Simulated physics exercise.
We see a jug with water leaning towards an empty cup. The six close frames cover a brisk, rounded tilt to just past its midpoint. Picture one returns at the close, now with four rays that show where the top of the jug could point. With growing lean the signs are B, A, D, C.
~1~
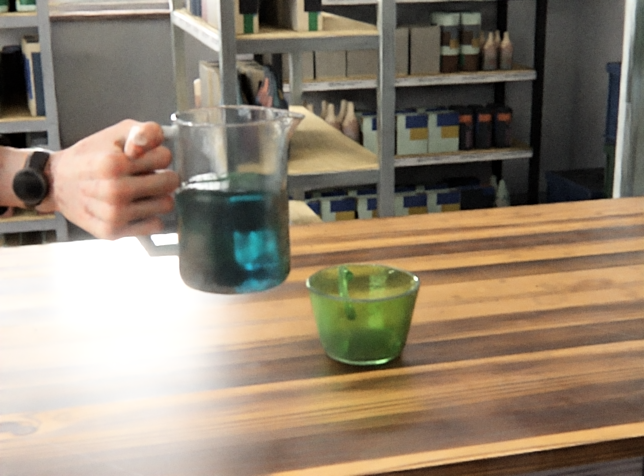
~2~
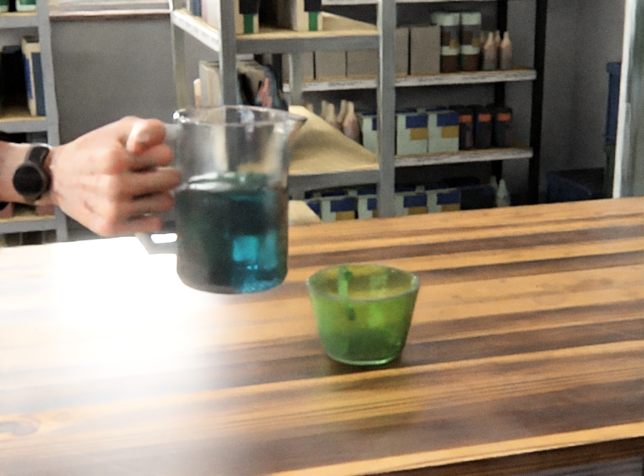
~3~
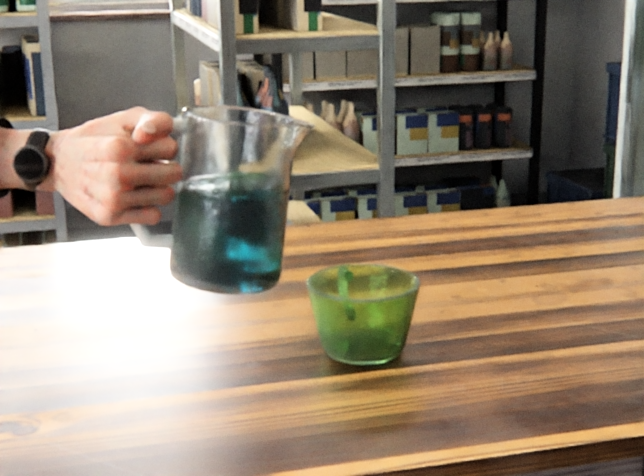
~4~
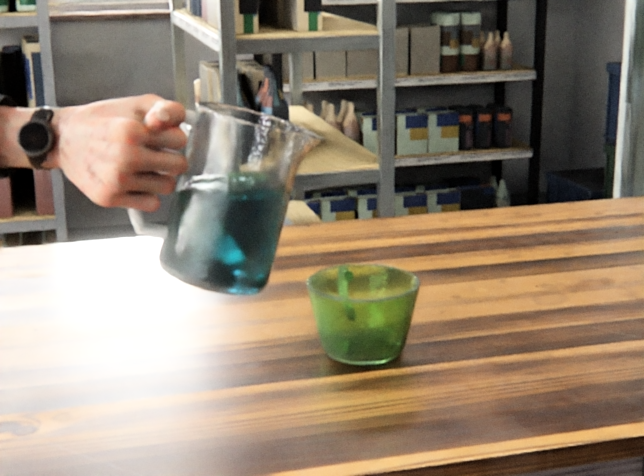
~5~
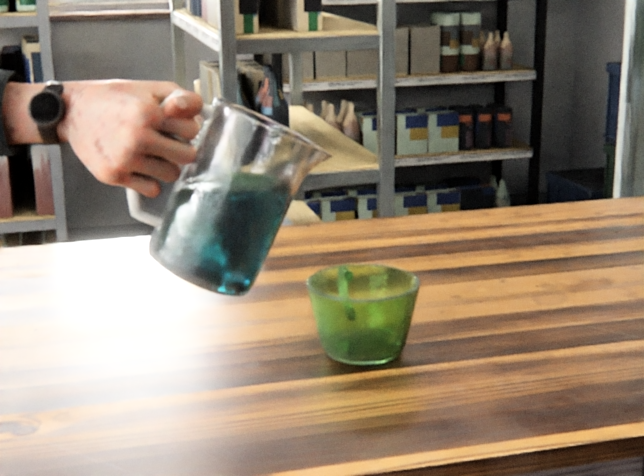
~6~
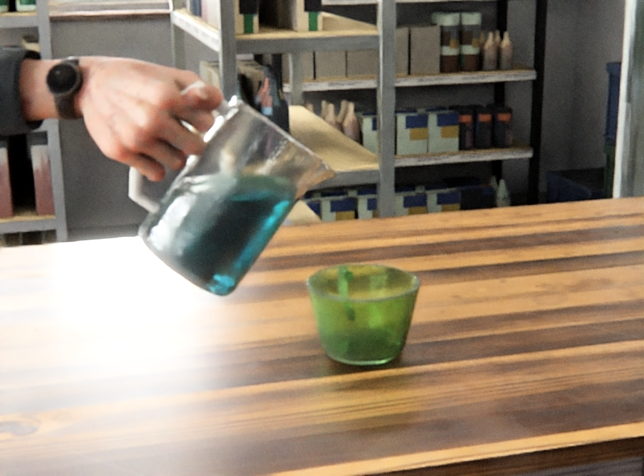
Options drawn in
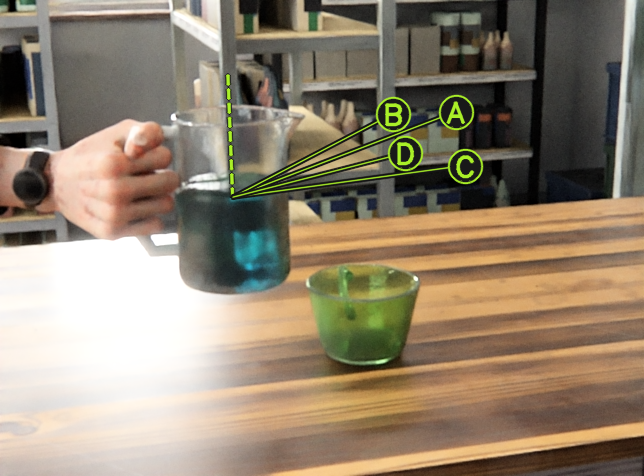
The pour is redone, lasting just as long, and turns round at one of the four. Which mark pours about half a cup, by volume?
It is A.
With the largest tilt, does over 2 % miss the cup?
Yes.
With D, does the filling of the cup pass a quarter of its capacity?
Yes, clearly.
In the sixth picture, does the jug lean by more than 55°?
No, it does not.
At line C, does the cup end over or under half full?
Over.
On the marked copy, A at (440, 117); B at (378, 121); C at (448, 167); D at (388, 157).
Choosing A, the cup ends with about 53 % of what it can hold; 3 % of the water is spilt.
Choosing B, the cup ends with about 33 % of what it can hold.
Choosing C, the cup ends with about 72 % of what it can hold; 20 % of the water is spilt.
Choosing D, the cup ends with about 64 % of what it can hold; 10 % of the water is spilt.
